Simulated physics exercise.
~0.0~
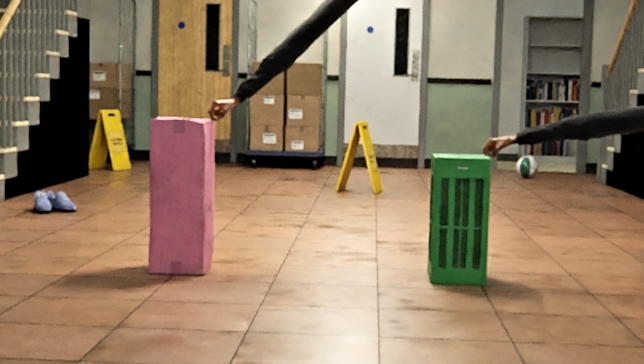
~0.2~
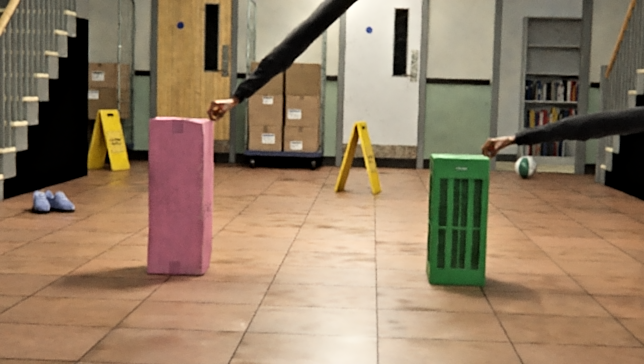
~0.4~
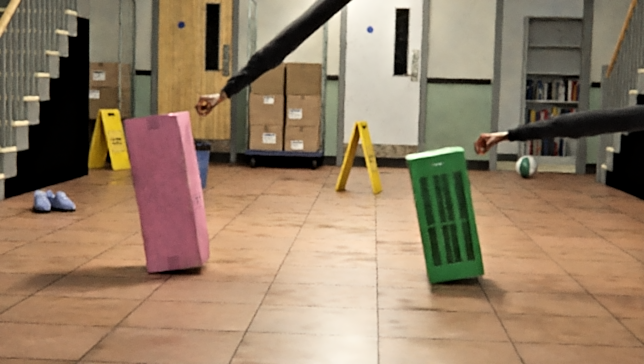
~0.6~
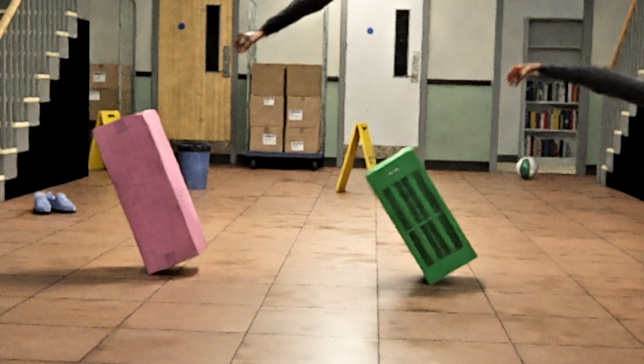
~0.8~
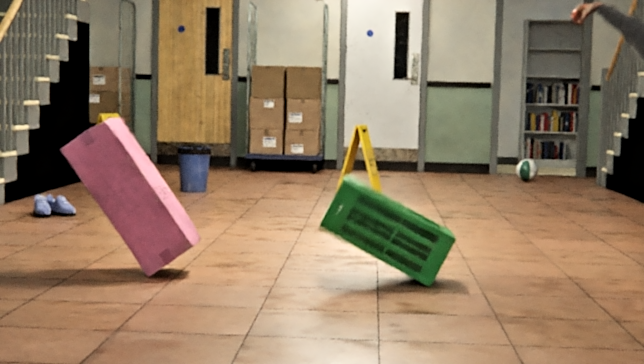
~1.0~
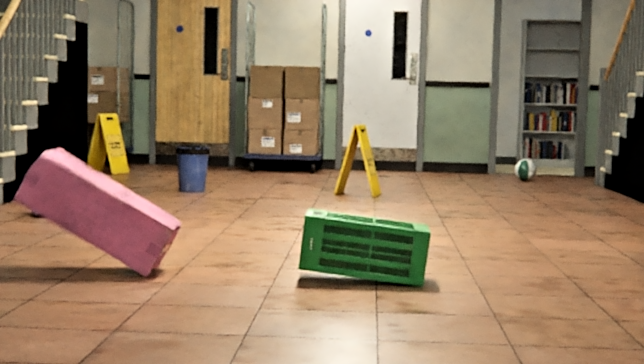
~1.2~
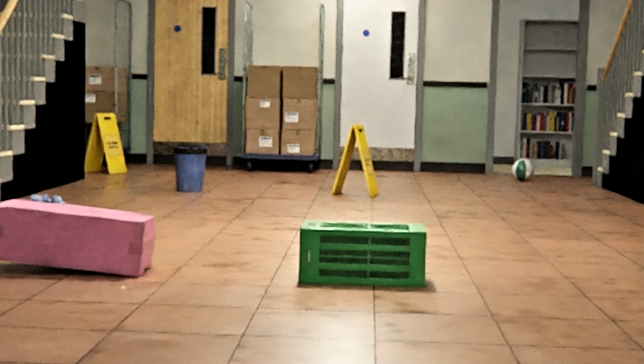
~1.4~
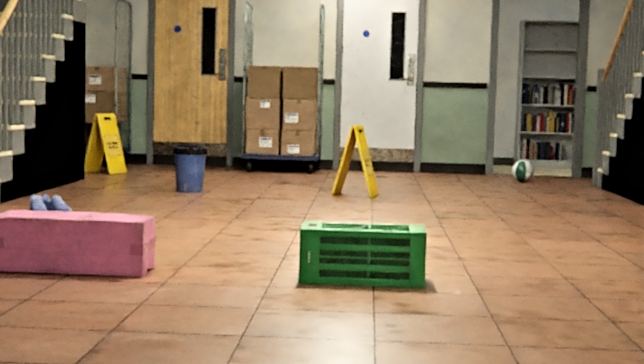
In a tiled hallway, two hands release a pink parcel and green crate, which topple left.
